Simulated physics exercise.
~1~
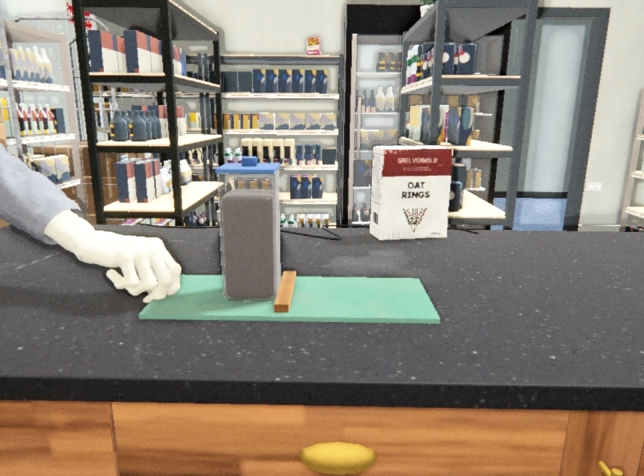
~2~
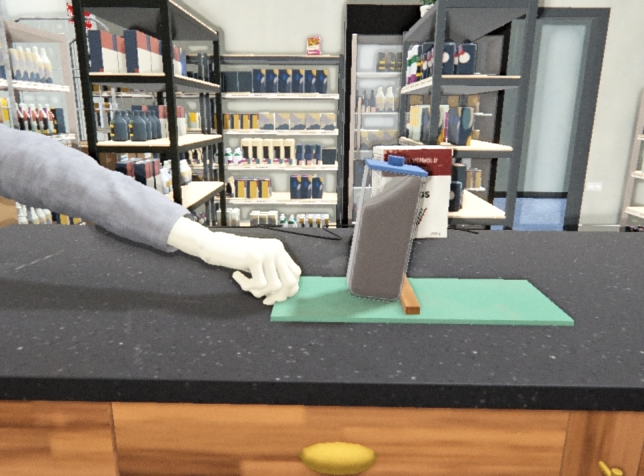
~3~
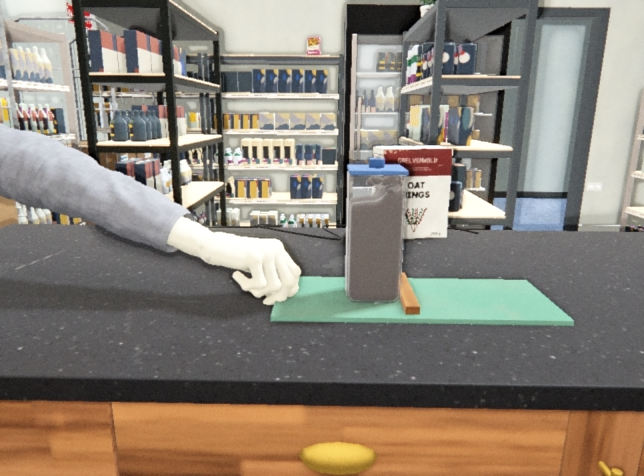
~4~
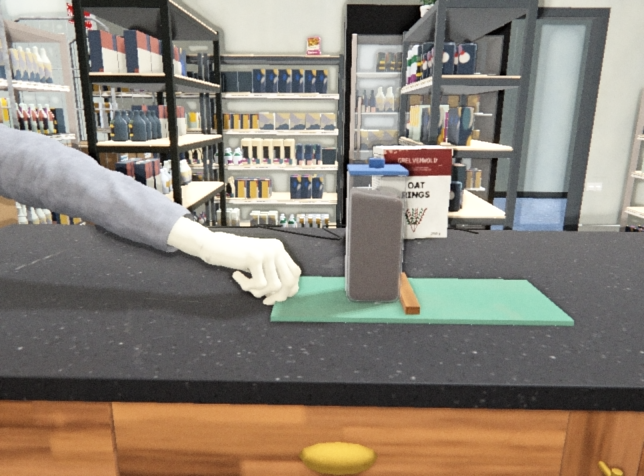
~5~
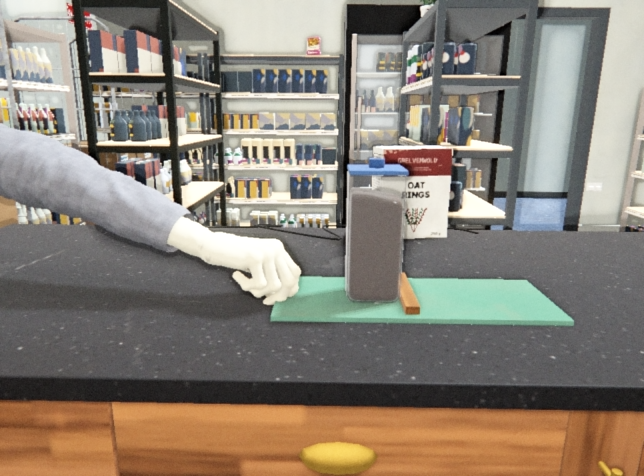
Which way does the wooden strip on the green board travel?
It travels to the right, carried along with the green board as the arm pushes it.
